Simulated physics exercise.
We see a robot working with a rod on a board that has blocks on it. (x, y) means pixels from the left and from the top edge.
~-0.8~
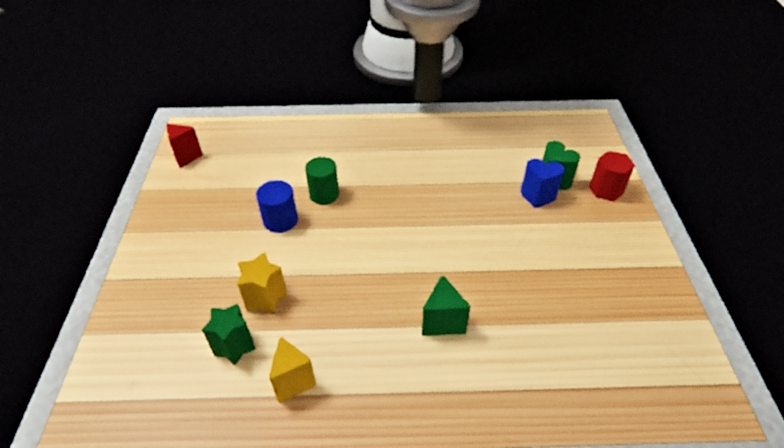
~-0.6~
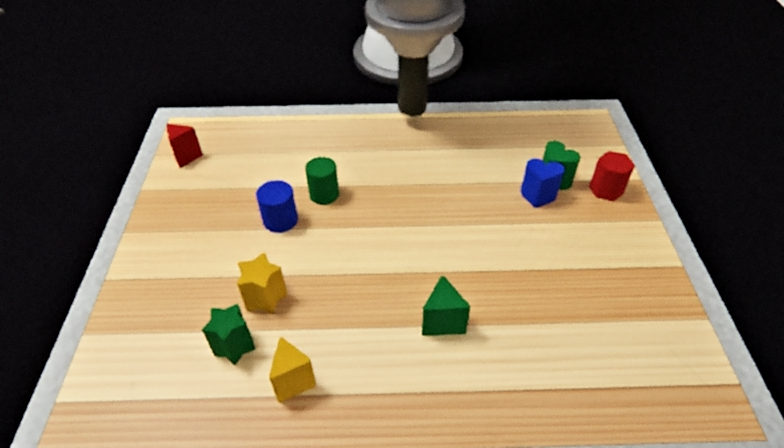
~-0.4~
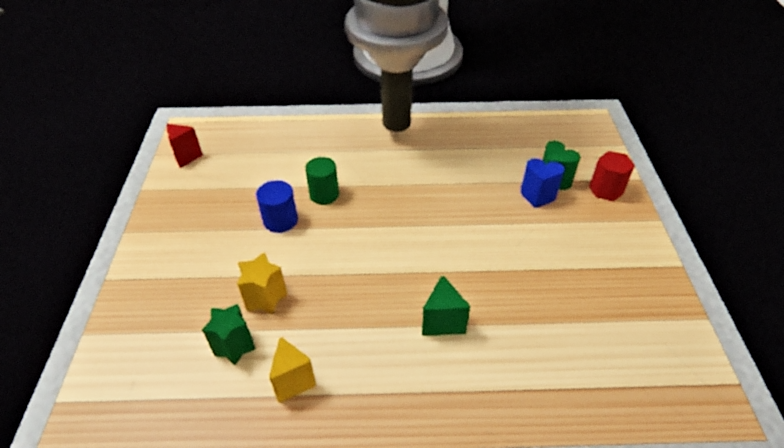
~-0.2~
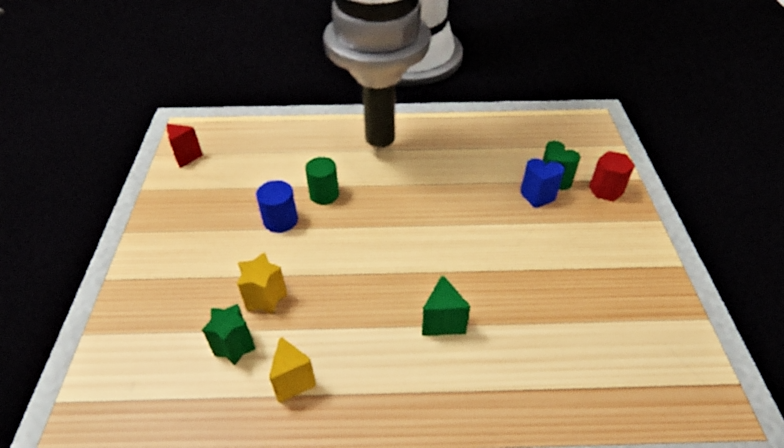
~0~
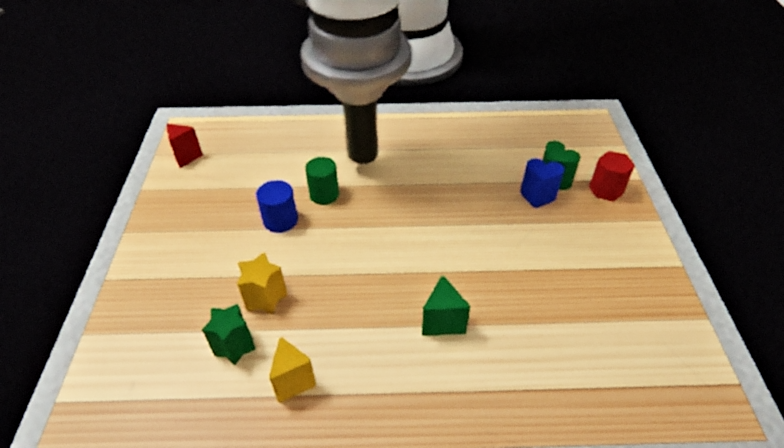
To begin with, a robot arm holds a dark rod at the far edge of a wooden board scattered with red, blue, green and yellow blocks. The arm then moves the rod steadily toward the viewer and to the left, ending just right of the green cylinder, while every block stays still.
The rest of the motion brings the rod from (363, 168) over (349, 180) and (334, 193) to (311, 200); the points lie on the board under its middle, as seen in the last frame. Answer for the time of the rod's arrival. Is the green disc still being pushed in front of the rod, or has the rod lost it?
Held in front.
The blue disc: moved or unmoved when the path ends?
Once the path is done, it is somewhere new.
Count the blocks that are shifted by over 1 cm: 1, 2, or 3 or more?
It displaces two.
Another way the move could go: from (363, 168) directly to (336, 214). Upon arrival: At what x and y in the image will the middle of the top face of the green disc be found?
Answer: (303, 177).
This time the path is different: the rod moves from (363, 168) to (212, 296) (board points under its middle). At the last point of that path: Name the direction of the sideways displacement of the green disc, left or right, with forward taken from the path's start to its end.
Its shift is rightward.
What follows on the original path. Halfway along, rod at (340, 174); green disc at (311, 172).
At the end, rod at (309, 187); blue disc at (250, 204); green disc at (277, 185).
